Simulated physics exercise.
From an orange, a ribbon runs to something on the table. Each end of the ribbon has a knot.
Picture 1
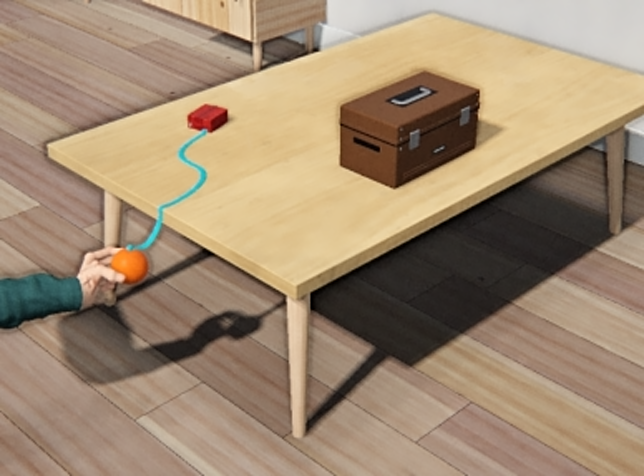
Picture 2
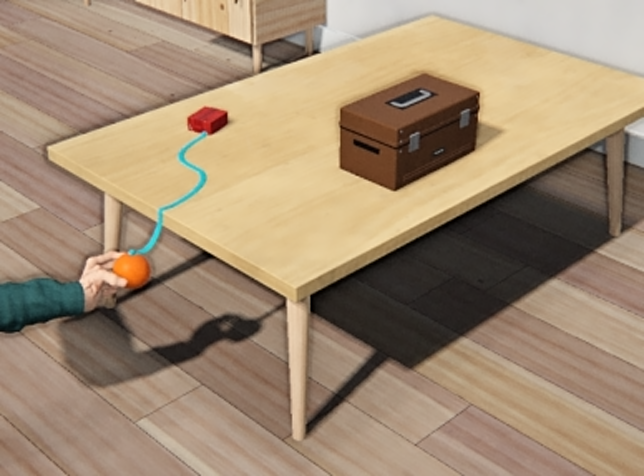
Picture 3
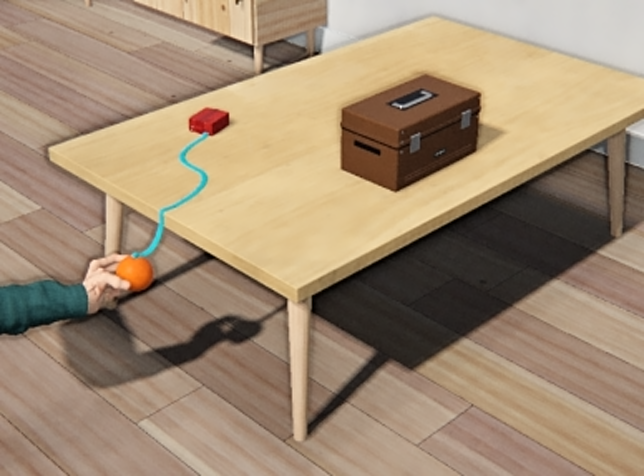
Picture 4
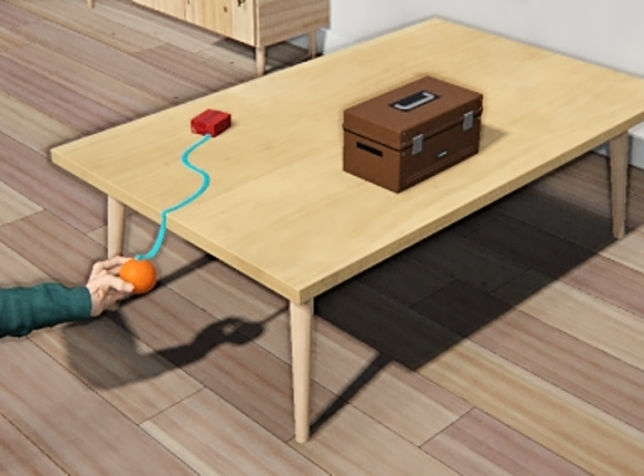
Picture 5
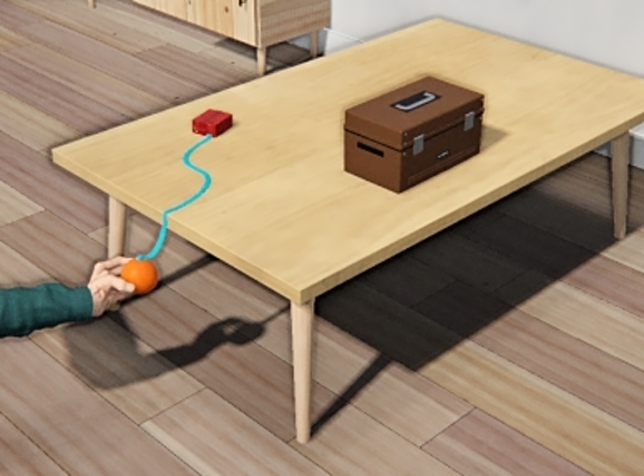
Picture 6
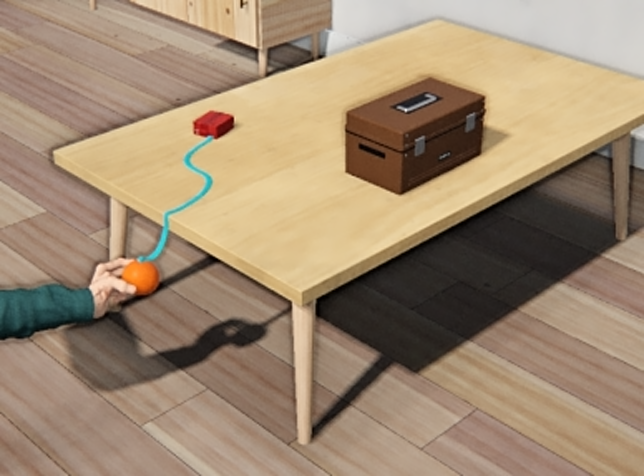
A hand slightly lowers an orange beside a table, its ribbon running to a red box.
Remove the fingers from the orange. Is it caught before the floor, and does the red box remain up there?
One by one: The orange makes it down; the red box falls as well.
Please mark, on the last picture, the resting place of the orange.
It ends up somewhere near (143, 379).
Then, 0.30 s past the final frame, orange on the floor near (156, 368); toolbox still; box tugged along near (199, 145).
Then, 0.56 s past the final frame, orange on the floor near (155, 369); toolbox still; box over the edge.
Then, 0.84 s past the final frame, orange on the floor near (145, 373); toolbox still; box down on the floor.
When it is over, orange on the floor near (143, 379); toolbox still; box down on the floor. The orange lands on the floor and the red box follows it down.
